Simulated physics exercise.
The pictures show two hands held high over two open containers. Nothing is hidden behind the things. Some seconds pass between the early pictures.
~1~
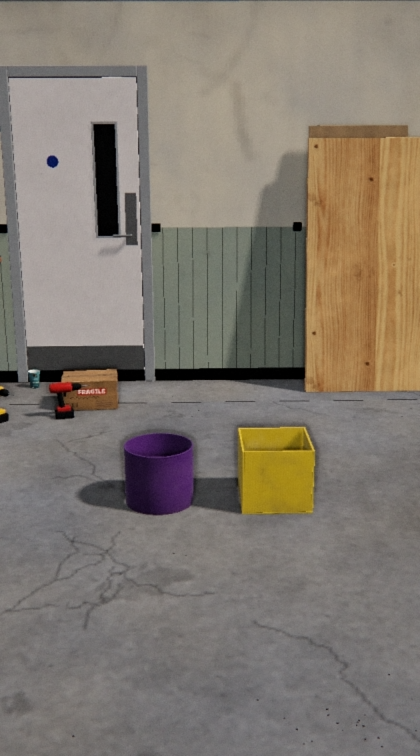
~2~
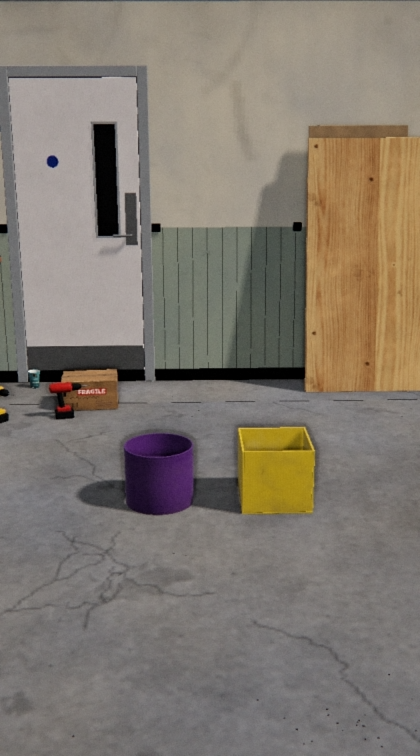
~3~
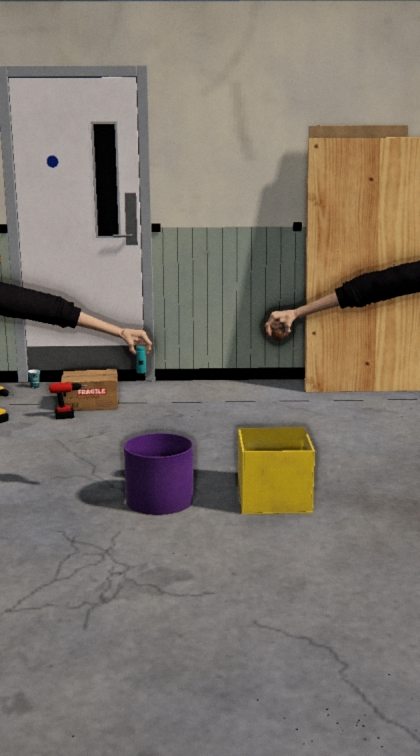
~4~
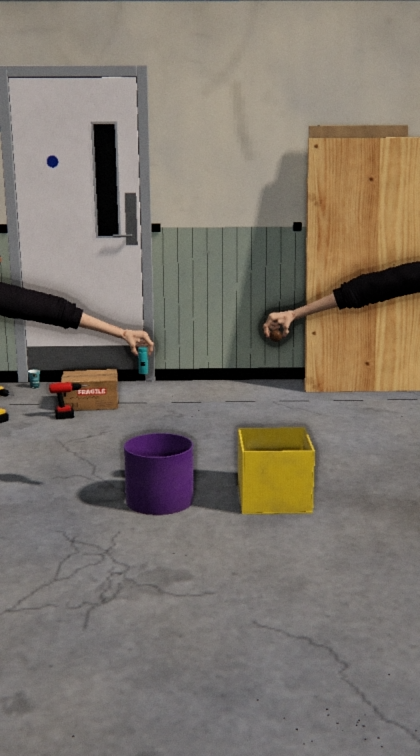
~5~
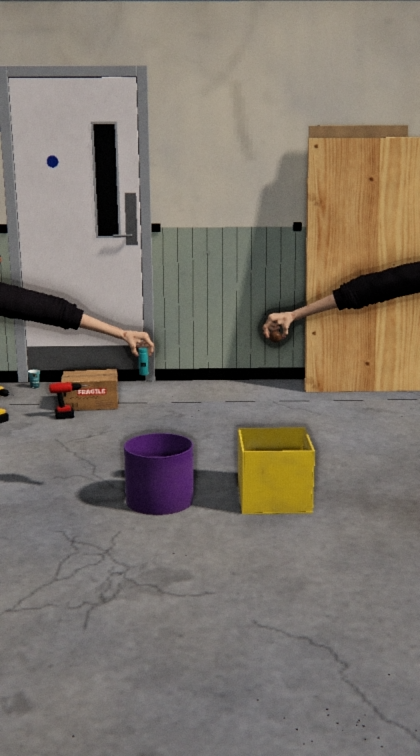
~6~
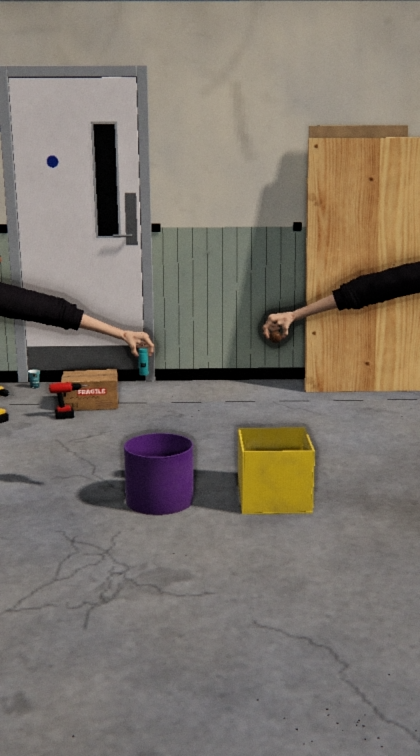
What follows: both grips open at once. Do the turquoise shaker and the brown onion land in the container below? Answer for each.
In the end the turquoise shaker lands inside and the brown onion lands inside.
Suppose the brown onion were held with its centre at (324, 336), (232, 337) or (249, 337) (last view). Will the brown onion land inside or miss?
One after another: It ends up outside; falls beside it; goes in.
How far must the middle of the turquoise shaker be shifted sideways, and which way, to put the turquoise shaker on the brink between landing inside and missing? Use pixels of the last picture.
About 20 pixels left.
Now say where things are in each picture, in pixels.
The first picture shows left bin (159, 473).
The second picture shows right crate (275, 470).
The third picture shows still on the way; turquoise shaker (141, 359); left bin (159, 473).
The fourth picture shows still on the way; brown onion (276, 336); right crate (275, 470).
The fifth picture shows still on the way; turquoise shaker (143, 361); left bin (159, 473).
The sixth picture shows in place, still held; turquoise shaker (143, 362); brown onion (275, 337); right crate (275, 470).
Then, 0.24 s later than the last frame, turquoise shaker dropping near (145, 404); brown onion dropping near (275, 380).
When it is over, the turquoise shaker is caught, near (147, 488); the brown onion is caught, near (273, 492).
